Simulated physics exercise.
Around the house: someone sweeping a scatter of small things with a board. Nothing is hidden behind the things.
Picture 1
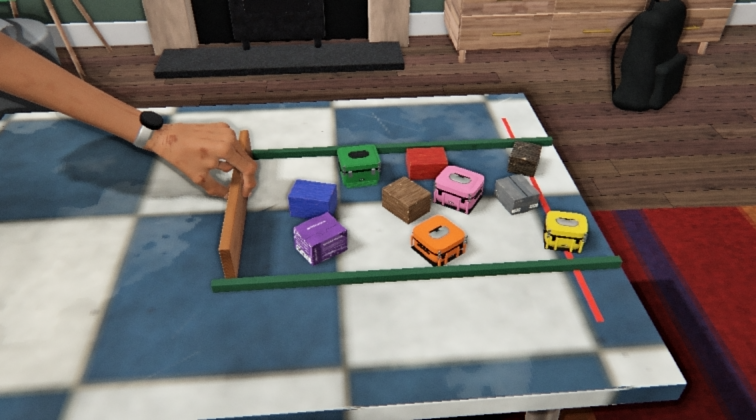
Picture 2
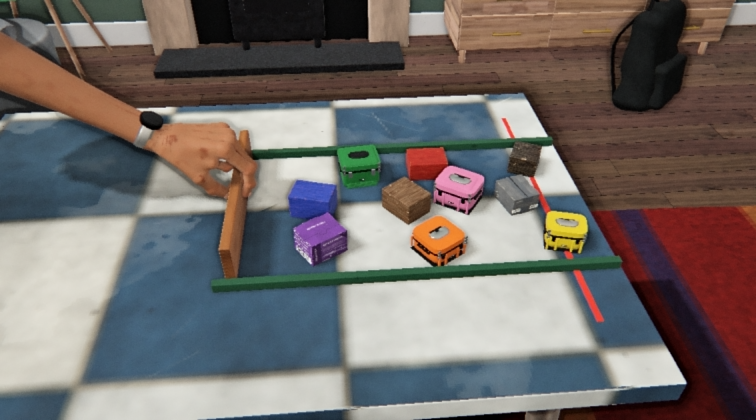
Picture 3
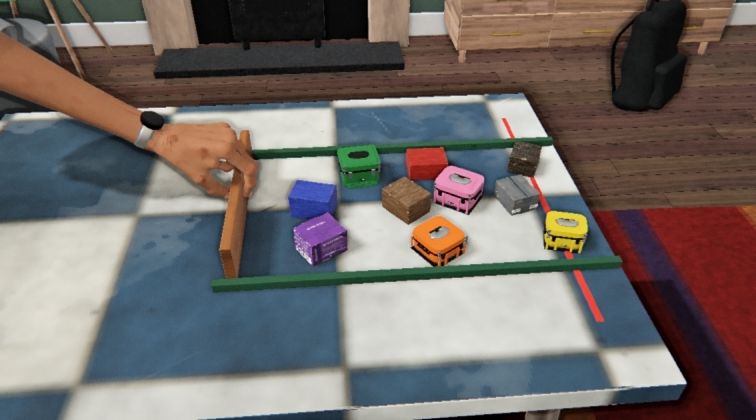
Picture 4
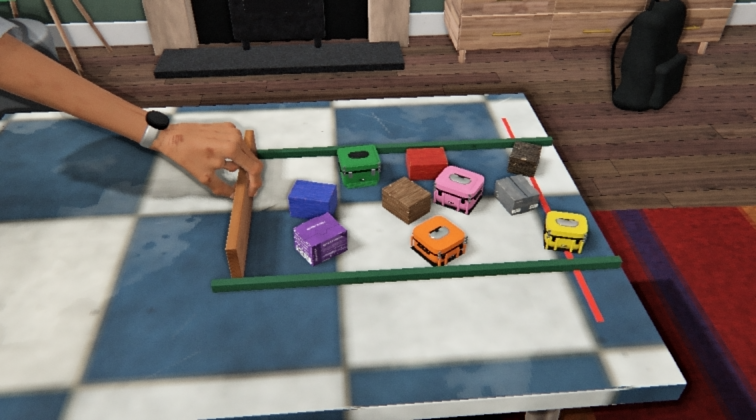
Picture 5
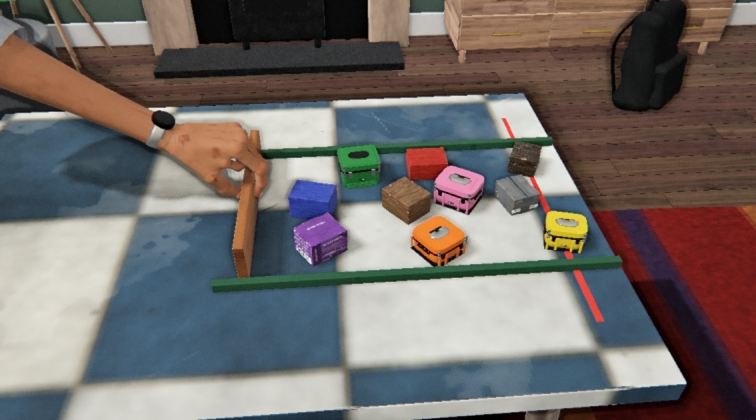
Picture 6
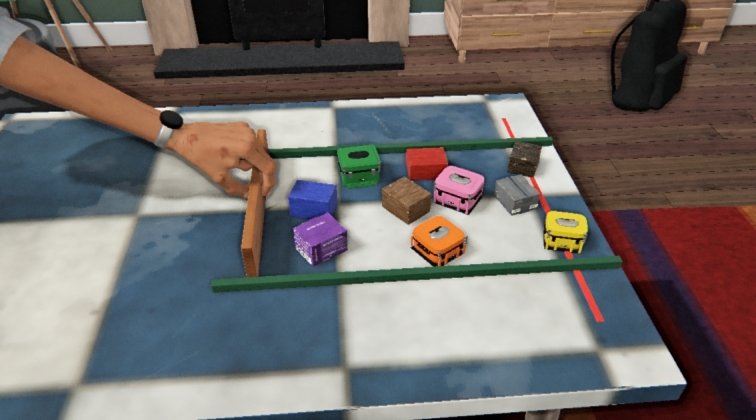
The clip opens on a hand holding a wooden board upright between two green rails on a blue-and-white checked table, left of scattered colourful blocks and cases. The board stays almost still at first, then the hand slides it slightly right toward the blue and purple boxes, while the scattered objects remain in place.
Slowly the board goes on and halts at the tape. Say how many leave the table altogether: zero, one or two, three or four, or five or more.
The number that fall off is five or more.
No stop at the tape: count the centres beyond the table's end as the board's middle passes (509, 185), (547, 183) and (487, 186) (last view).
Place by place, 3, 7 and 1.
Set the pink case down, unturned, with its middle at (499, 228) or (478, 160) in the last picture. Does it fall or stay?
The pink case tumbles off; drops off.
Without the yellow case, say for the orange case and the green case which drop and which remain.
The orange case is lost; the green case does not fall.
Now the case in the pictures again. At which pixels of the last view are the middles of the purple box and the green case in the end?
About (586, 233), and the other about (547, 158).
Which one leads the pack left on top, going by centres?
The brown block ends nearest.
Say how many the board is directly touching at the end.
The number is 3.
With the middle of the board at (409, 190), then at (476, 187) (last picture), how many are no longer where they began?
8 and 10.
Soon after, none off yet; yellow case at rest near (564, 232); black block at rest near (525, 159); grey box moving near (522, 195).
At rest, the number that fall off is five or more; fallen, orange case, red block, pink case, grey box, black block and yellow case.
